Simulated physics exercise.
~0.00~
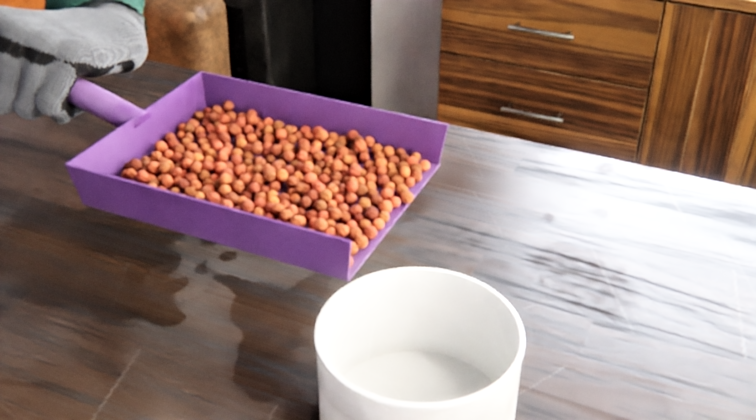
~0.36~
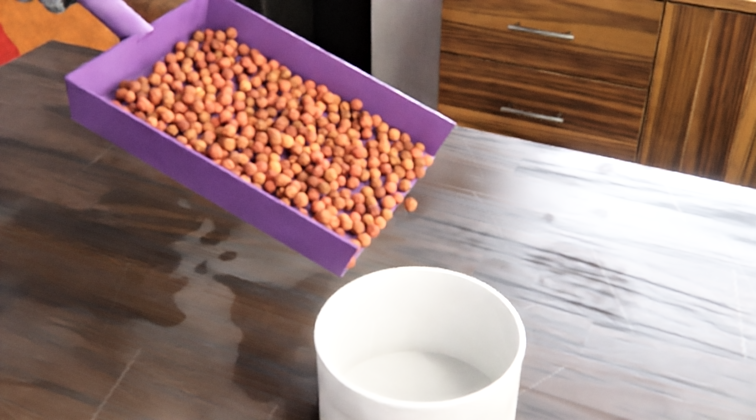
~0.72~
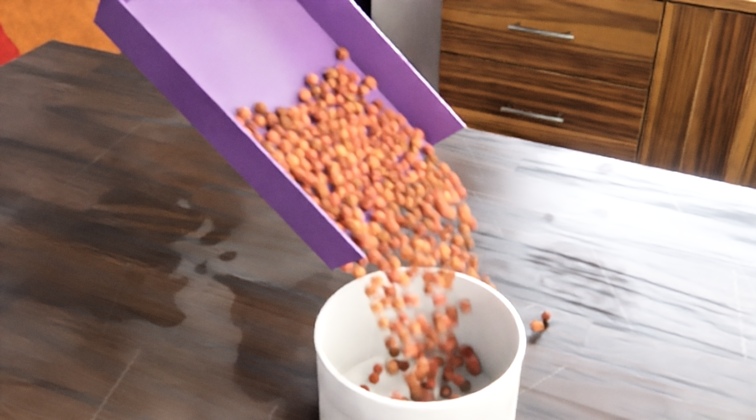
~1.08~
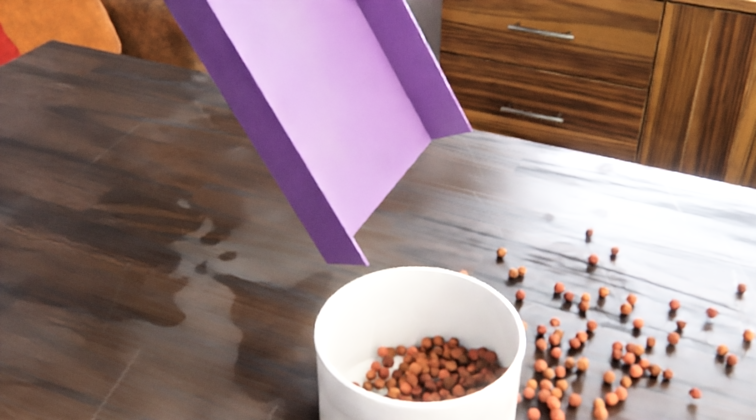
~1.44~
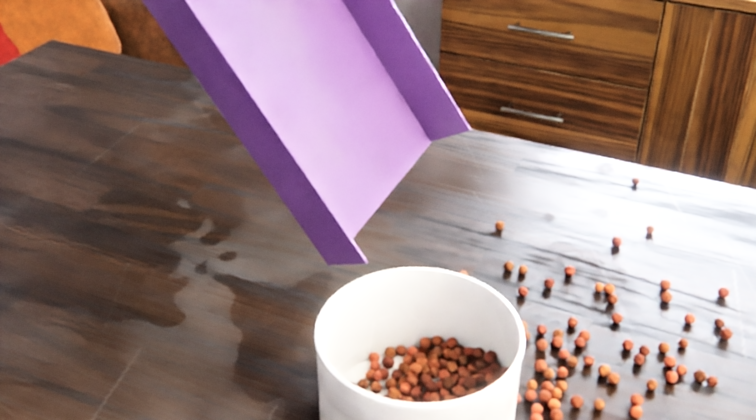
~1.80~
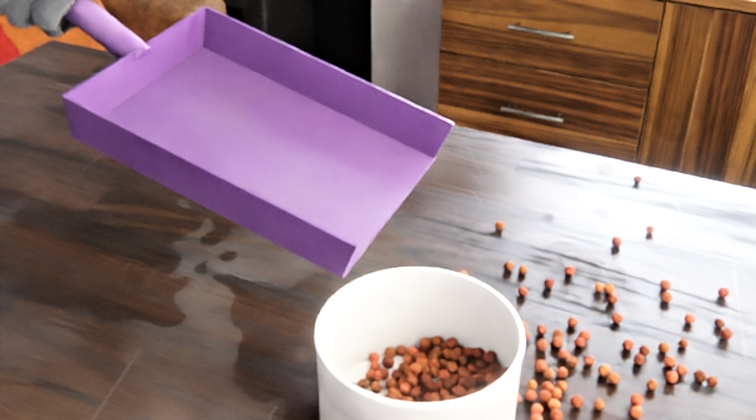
A gray-gloved hand tipped a purple scoop full of small reddish-brown balls toward a white pot, and they poured out, some landing inside and others scattering across the dark table to the right, before the emptied scoop tilted back up.
